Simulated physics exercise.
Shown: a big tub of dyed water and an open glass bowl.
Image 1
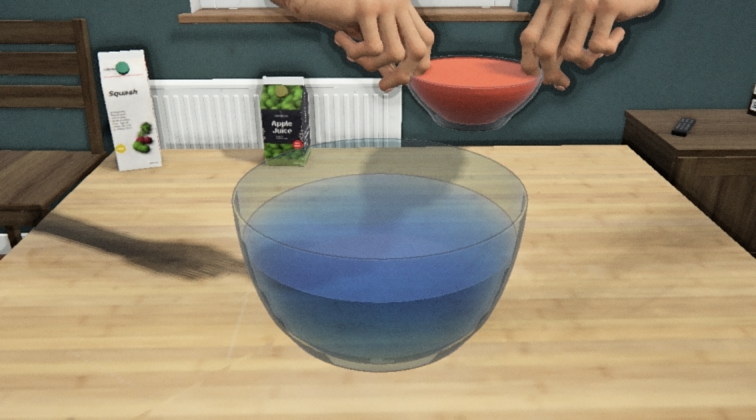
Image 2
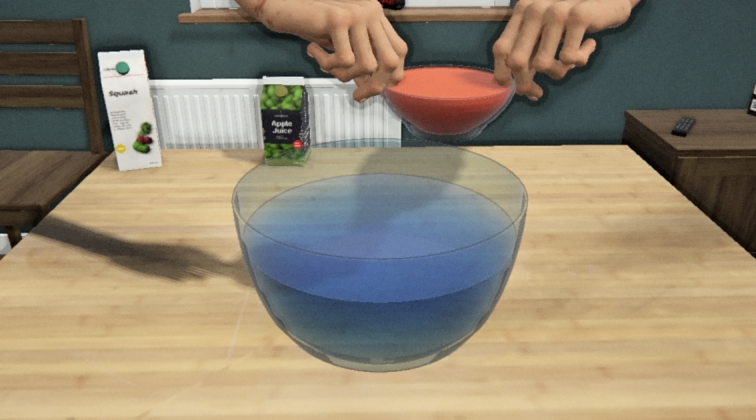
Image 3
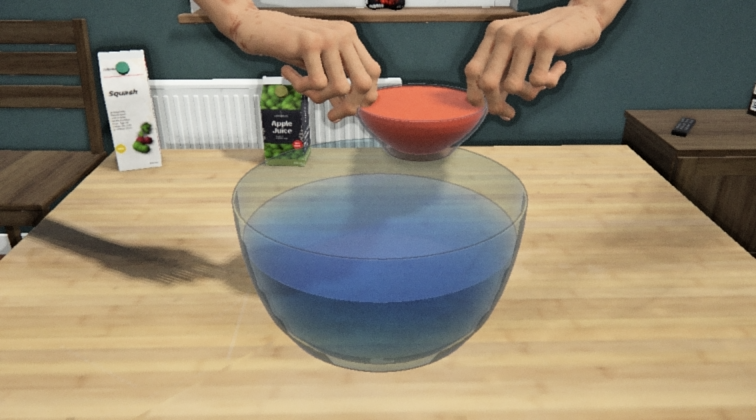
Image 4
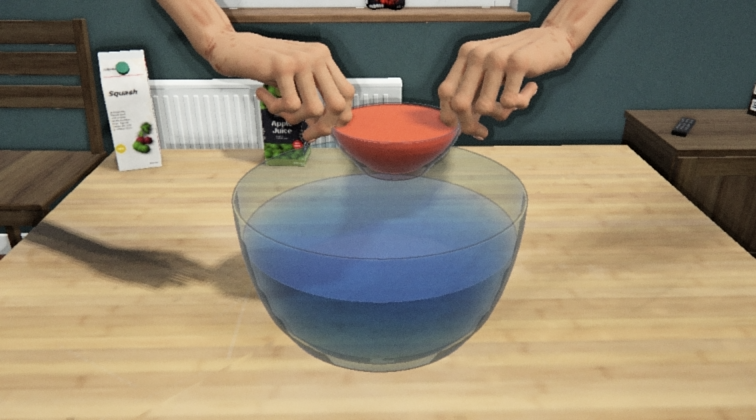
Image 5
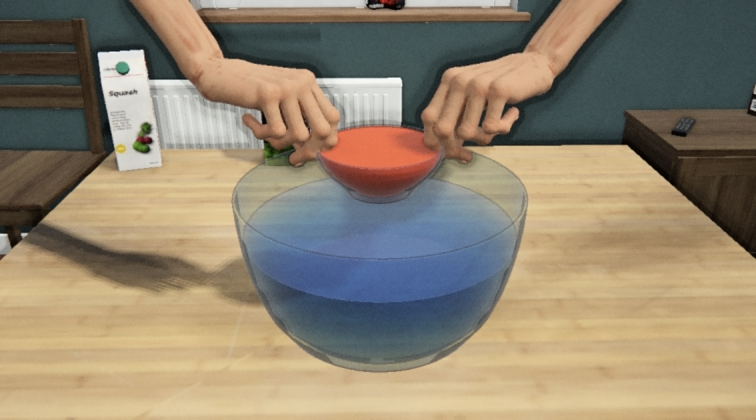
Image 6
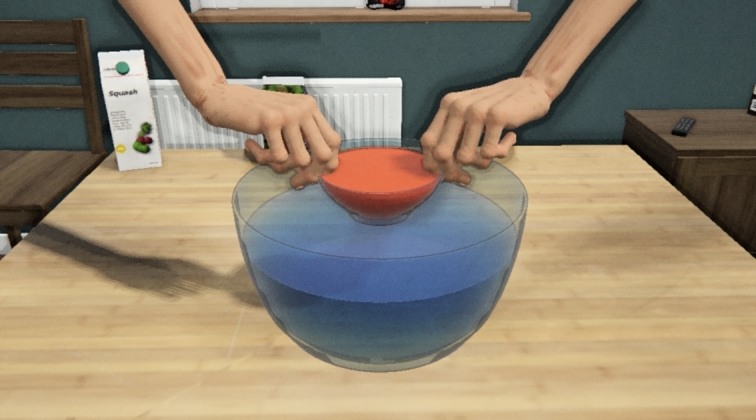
Two hands lower a small bowl of red liquid over a large bowl of blue water.
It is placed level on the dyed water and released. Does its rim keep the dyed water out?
Once they let go, it's going to go down.
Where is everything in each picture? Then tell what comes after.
Bowl (471, 93) nearly full; above the big tub, in the first picture.
Bowl nearly full, surface at (447, 83); coming down, in the second picture.
Bowl (420, 123) nearly full; lower, in the third picture.
Bowl nearly full, surface at (395, 123); lower still, in the fourth picture.
Bowl (380, 165) nearly full; close to the surface, in the fifth picture.
Bowl nearly full, surface at (380, 169); just over the surface, in the sixth picture.
Next, the bowl dips into the dyed water.
After that, dyed water pours in over its rim.
Finally, the bowl lies on the bottom.
